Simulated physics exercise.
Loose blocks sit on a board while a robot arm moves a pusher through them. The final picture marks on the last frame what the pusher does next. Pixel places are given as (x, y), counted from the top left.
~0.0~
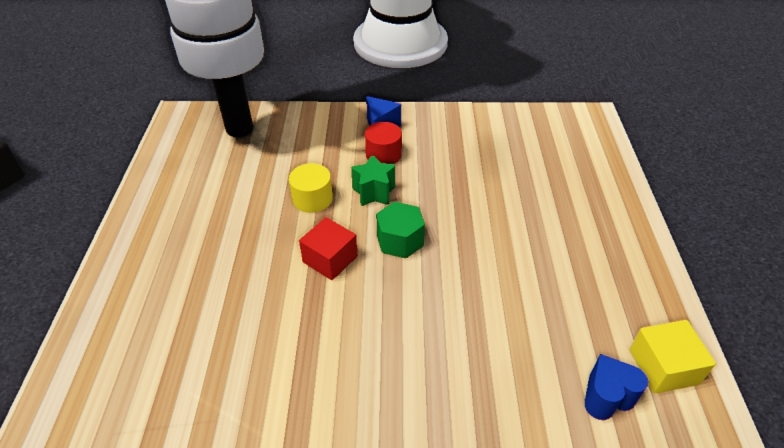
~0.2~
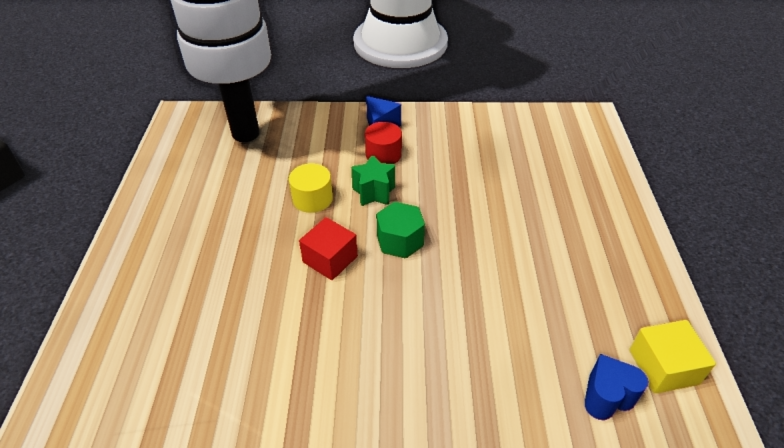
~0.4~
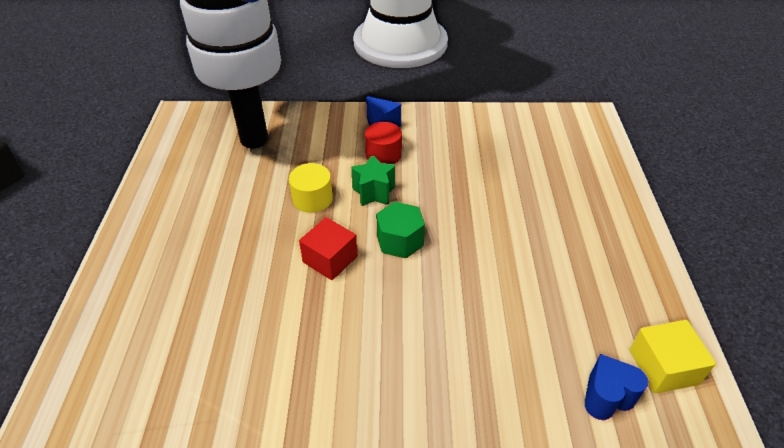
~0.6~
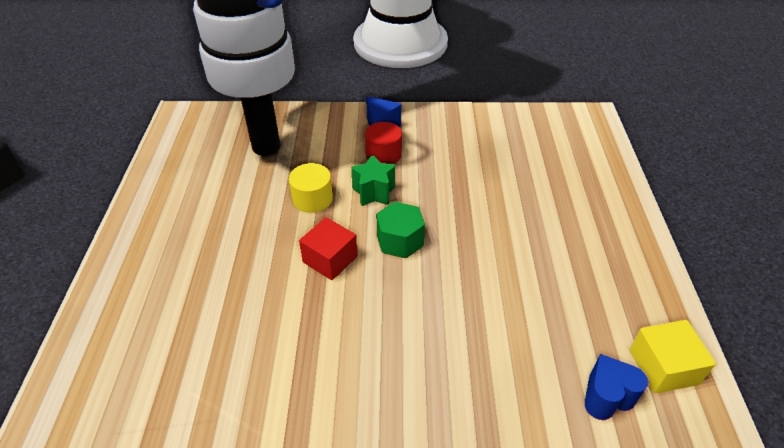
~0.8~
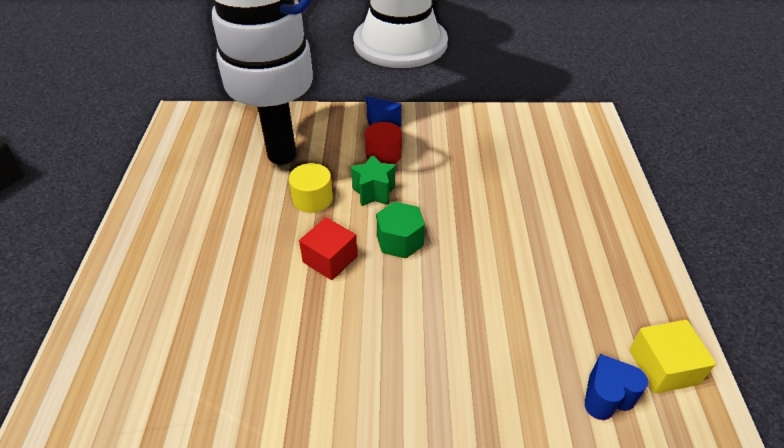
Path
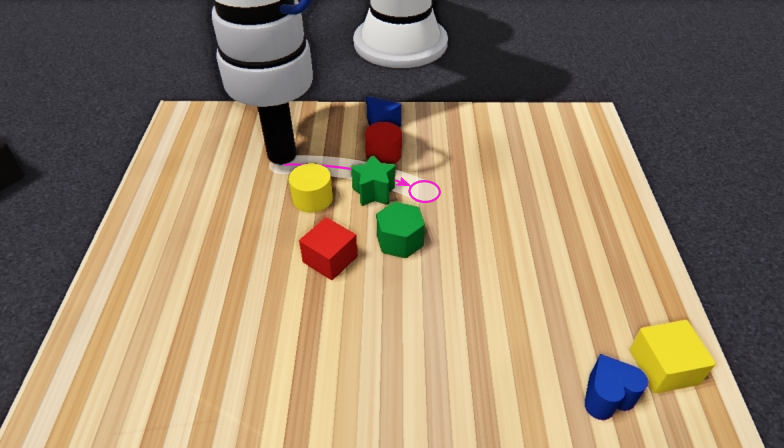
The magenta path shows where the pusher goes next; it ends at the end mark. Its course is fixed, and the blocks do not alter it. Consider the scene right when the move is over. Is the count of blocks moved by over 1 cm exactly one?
Yes, that is how it ends up.
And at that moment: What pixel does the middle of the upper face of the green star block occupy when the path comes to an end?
Put as a pixel place, it's (389, 180).
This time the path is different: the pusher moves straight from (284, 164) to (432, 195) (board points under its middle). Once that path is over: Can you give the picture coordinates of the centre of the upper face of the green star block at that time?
At (423, 193).
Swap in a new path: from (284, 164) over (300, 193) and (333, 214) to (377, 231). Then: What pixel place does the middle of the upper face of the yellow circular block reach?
It is going to be at (383, 238).
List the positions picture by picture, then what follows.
In the first picture, tip of the pusher (240, 131), middles of tops, green star block (374, 170), red circular block (383, 133).
In the second picture, pusher (246, 135), nothing pushed.
In the third picture, pusher (255, 141), nothing pushed.
In the fourth picture, pusher (267, 148), nothing pushed.
In the fifth picture, pusher (282, 157), green star block (374, 170), red circular block (383, 133).
The line goes from (284, 164) through (356, 170) to (425, 191).
On the path given first. One third of the way, pusher (332, 159); nothing pushed yet.
Two thirds of the way, pusher (379, 168); green star block (380, 174), turned 35° clockwise.
At the end, pusher (425, 184); green star block (389, 180), turned 80° clockwise; red circular block unmoved.
